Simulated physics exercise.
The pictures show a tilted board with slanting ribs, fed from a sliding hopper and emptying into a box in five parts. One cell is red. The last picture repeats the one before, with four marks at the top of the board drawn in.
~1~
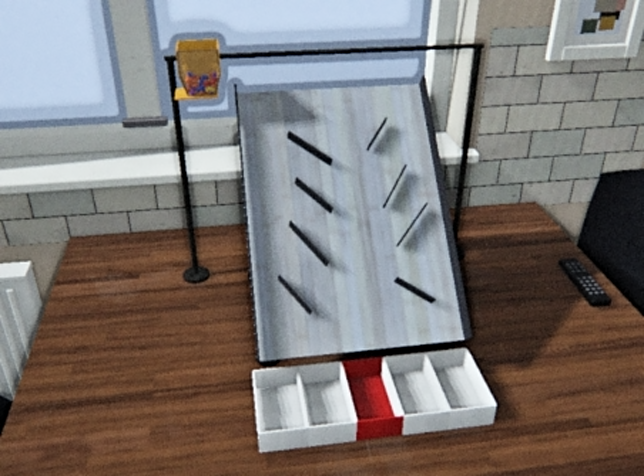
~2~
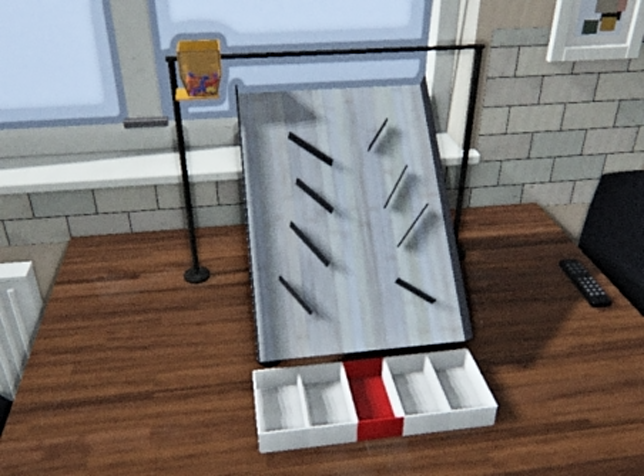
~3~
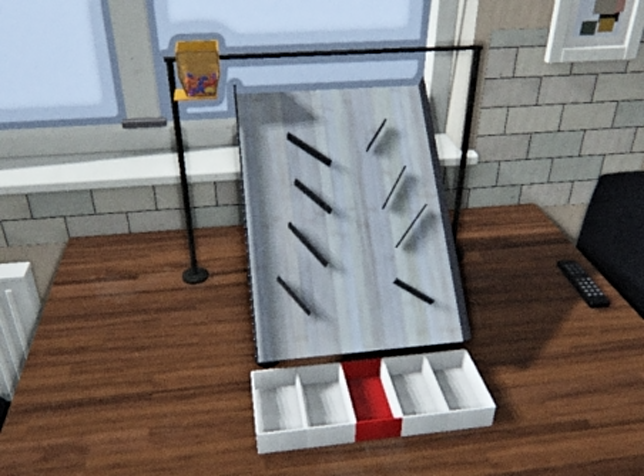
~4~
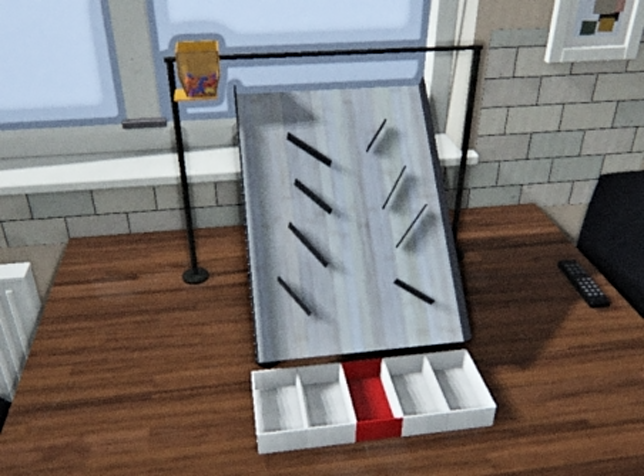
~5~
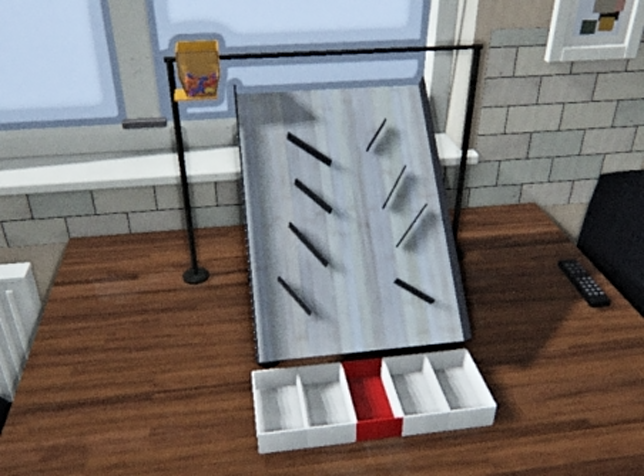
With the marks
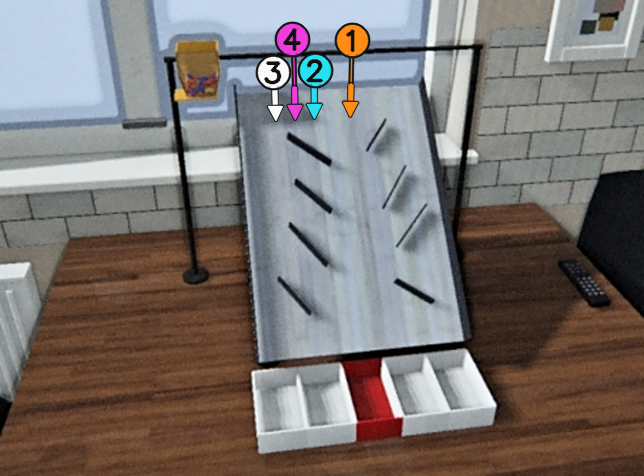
Tilted grey board with slanting black ribs standing motionless above a five-part white box with one red cell, a filled hopper at upper left.
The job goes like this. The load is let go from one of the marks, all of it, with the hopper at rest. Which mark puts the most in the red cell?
1.
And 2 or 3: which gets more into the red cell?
That would be 2.
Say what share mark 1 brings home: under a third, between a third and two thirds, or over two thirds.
Mark 1 gives over two thirds.
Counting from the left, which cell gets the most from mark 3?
The first from the left.
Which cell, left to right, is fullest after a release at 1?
It is the third one.
On the marked copy, mark 1 meets the board at (350, 111); mark 2 meets the board at (314, 113); mark 3 meets the board at (275, 115); mark 4 meets the board at (295, 114).
With 1, most in the red cell, a small part in other cells.
With 2, about a third in the red cell, about half in other cells, a small part held on the board.
With 3, about a quarter in the red cell, about two thirds in other cells, a small part held on the board.
With 4, about a third in the red cell, about half in other cells, a small part held on the board.
